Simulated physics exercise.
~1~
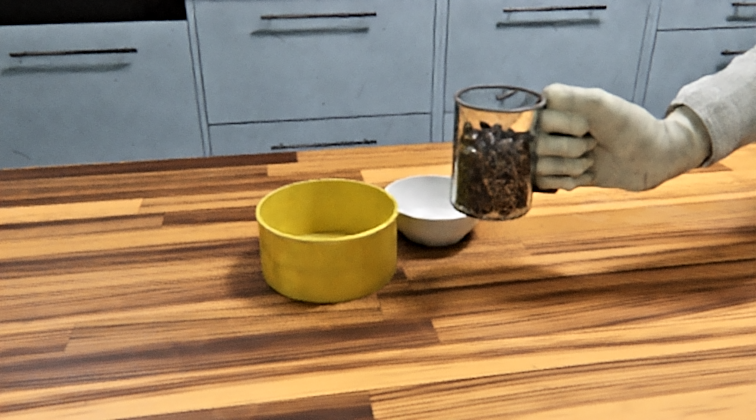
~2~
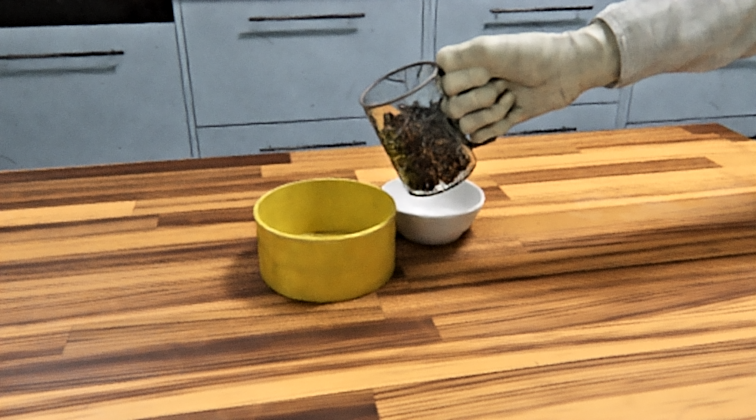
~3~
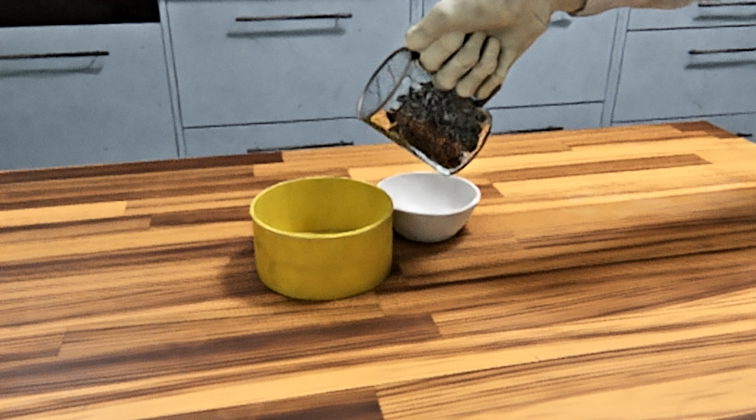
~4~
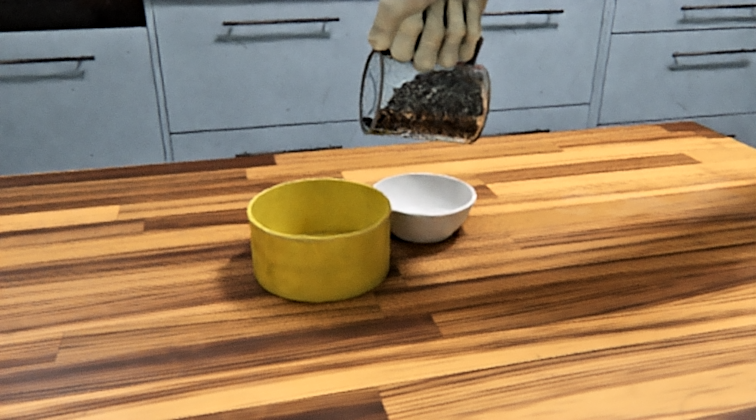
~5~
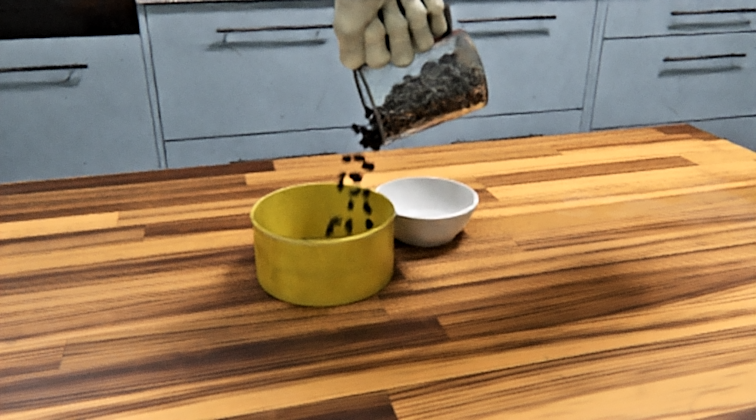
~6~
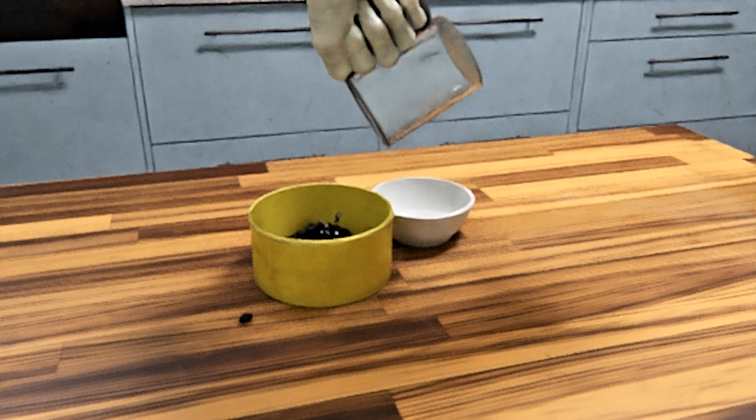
A gloved hand tips a clear cup, pouring dark beans into the yellow pot until the cup looks empty.
